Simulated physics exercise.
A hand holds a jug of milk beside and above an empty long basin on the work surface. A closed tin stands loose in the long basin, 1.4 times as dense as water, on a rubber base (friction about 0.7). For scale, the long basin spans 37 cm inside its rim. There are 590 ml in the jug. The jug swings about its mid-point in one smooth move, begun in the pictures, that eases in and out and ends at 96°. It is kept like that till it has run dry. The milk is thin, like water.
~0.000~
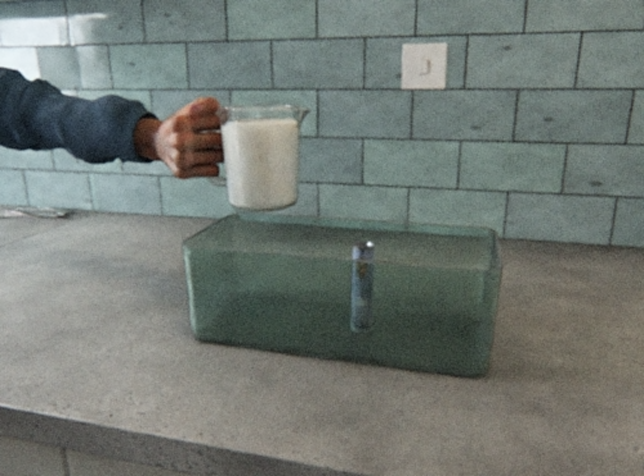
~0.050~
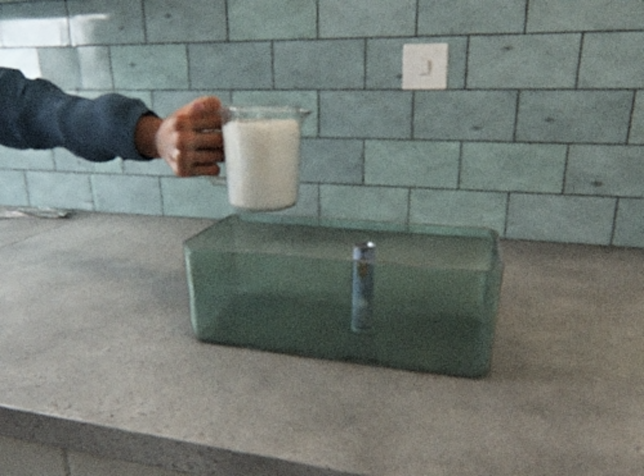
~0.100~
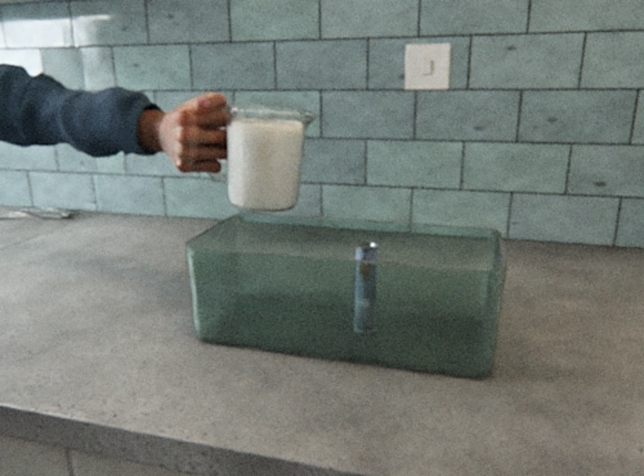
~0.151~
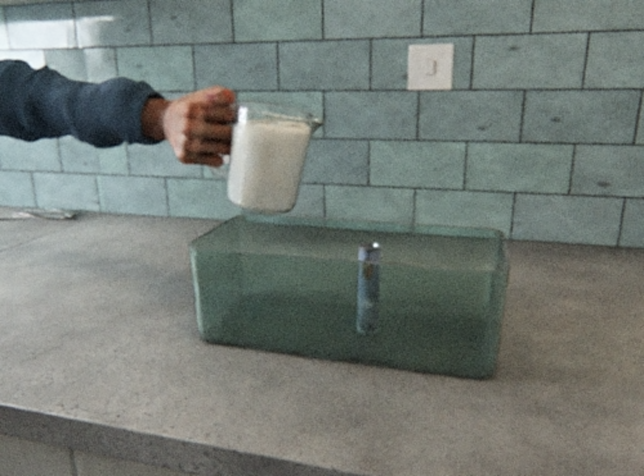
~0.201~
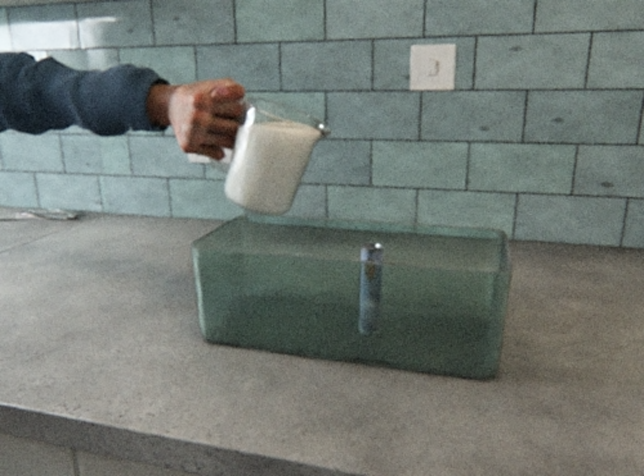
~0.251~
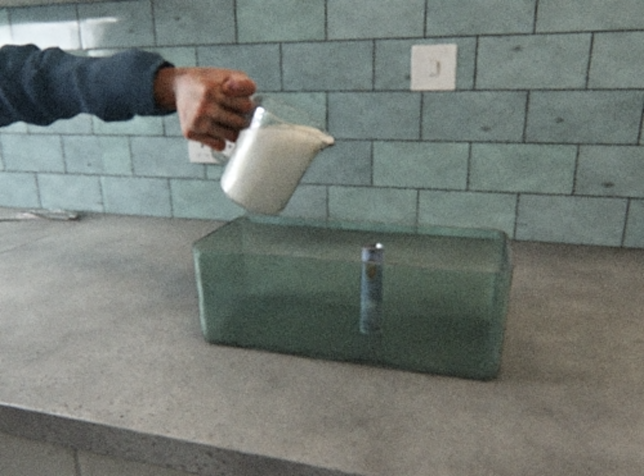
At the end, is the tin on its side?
It falls.
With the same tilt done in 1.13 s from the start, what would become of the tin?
Then it falls.
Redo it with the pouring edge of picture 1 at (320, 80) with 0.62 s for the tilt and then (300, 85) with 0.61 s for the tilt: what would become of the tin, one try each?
First it keeps standing; then it topples.
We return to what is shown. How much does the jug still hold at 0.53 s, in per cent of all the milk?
Near 68 in a hundred.
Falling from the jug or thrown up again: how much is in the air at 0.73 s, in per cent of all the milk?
Near 12 in a hundred.
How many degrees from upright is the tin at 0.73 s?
Near 10° from upright.
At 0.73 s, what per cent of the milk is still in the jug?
About 26 per cent.
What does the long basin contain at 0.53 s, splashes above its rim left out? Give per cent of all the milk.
Near 16 in a hundred.
By 0.53 s the tilt is 86° and 67 per cent is still to pour; the tin stands where it began.
By 0.73 s the tilt is 96° and 26 per cent is still to pour; the tin leans 9°.
By 0.94 s the tilt is 96° and 8 per cent is still to pour; the tin lies on its side.
By 1.17 s the tilt is 96° and 2 per cent is still to pour; the tin lies on its side.
At rest the tin lies on its side.
